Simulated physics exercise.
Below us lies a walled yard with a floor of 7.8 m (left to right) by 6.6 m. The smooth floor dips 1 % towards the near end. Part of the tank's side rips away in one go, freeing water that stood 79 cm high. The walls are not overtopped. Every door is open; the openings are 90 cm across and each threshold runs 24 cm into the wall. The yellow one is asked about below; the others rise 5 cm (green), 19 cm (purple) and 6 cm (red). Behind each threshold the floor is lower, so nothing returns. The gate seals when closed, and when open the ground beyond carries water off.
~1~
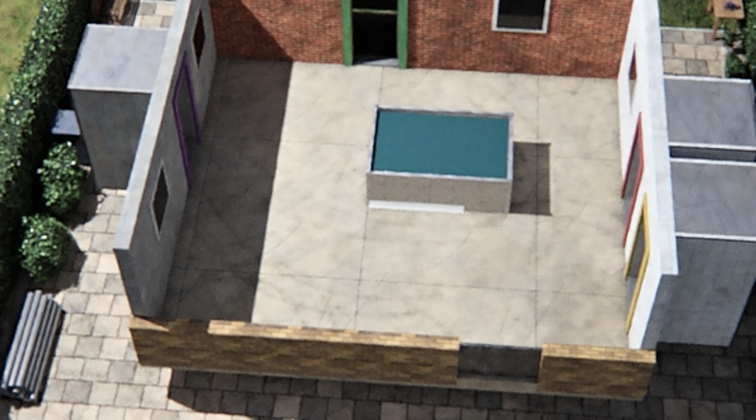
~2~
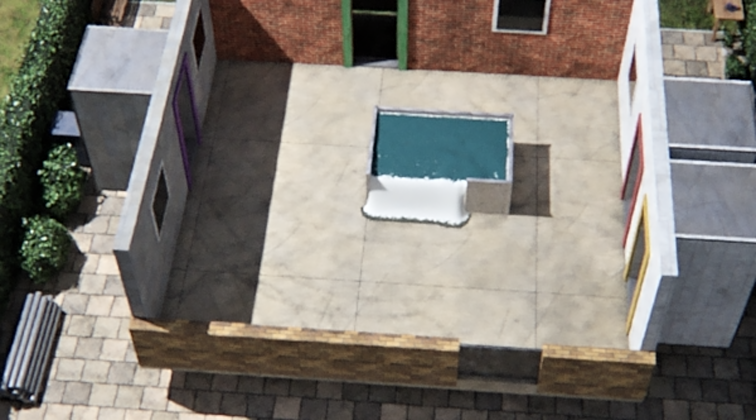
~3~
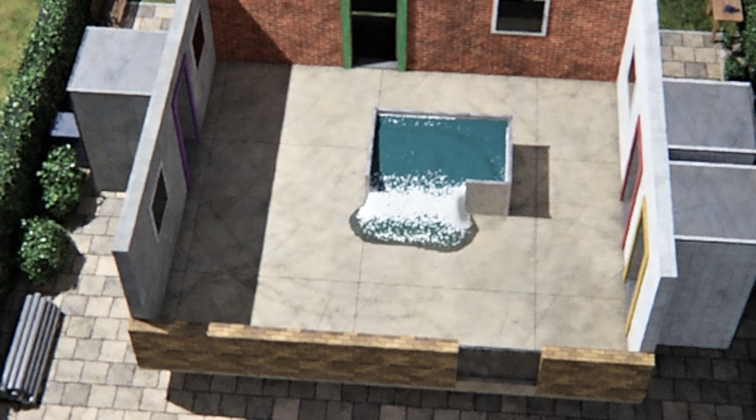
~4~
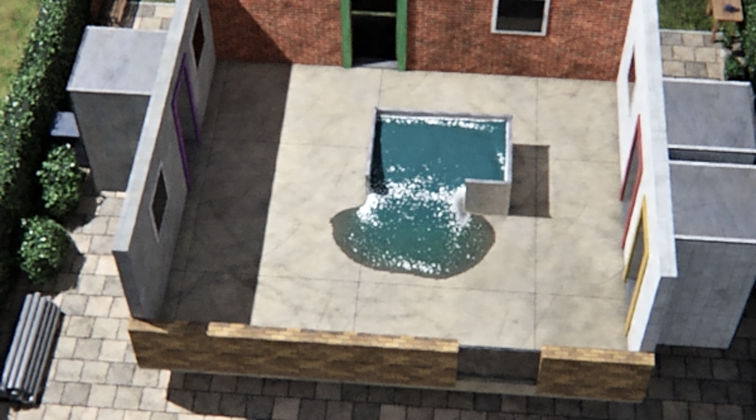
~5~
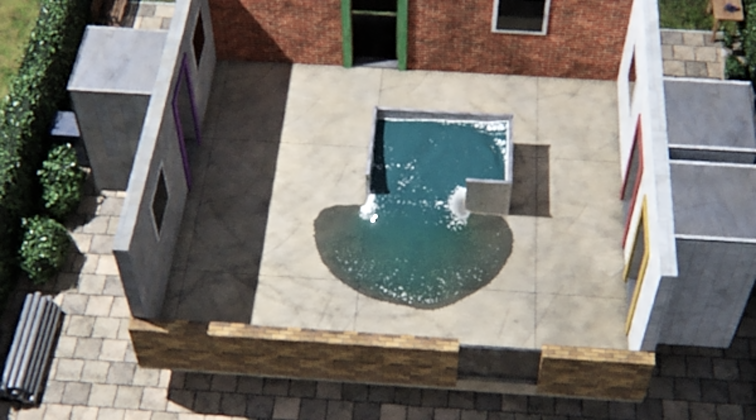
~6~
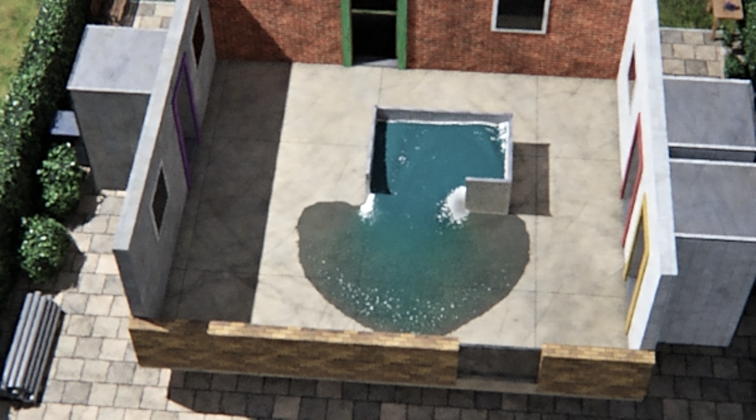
The footage shows a walled yard seen from above, where part of the near side of a raised tank gives way and water pours out, foaming at first, then spreading across the pale floor in a widening, rounded pool.
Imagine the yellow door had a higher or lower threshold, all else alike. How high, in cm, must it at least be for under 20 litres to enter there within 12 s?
Some 11.5 cm above the ground.
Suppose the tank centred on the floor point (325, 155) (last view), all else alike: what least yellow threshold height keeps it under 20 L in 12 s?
Some 14.0 cm.
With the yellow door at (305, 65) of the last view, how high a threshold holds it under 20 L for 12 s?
Roughly 6.0 cm.
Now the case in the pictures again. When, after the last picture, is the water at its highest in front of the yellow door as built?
At about 2.8 s.
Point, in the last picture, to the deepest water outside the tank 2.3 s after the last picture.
Near (165, 346).
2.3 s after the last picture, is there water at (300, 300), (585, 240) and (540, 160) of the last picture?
In turn: Wet, not reached, dry.
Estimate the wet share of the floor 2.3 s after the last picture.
About 40 per cent.
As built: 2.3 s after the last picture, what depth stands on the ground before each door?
Depths in cm: Yellow 14, green 0, purple 0, red 0.
Then, 0.7 s after the last picture water covers 30 % of the floor, deepest (44 cm) near (372, 360); it has not reached the yellow door.
Then, 2.3 s after the last picture water covers 40 % of the floor, deepest (40 cm) near (165, 346); 14 cm at the yellow door, 0 litres in over its 13 cm threshold.
Then, 11.3 s after the last picture water covers 100 % of the floor, deepest (10 cm) near (472, 140); 6 cm at the yellow door, 10 litres in over its 13 cm threshold.
At the yellow door as built, the water peaked near 16 cm, 2.7 s after the last picture.
Run again over the same 12 s with other heights there, 27 litres in over 10.5 cm, 6 litres over 14 cm. The limit of 20 litres is kept from about 11.5 cm up.
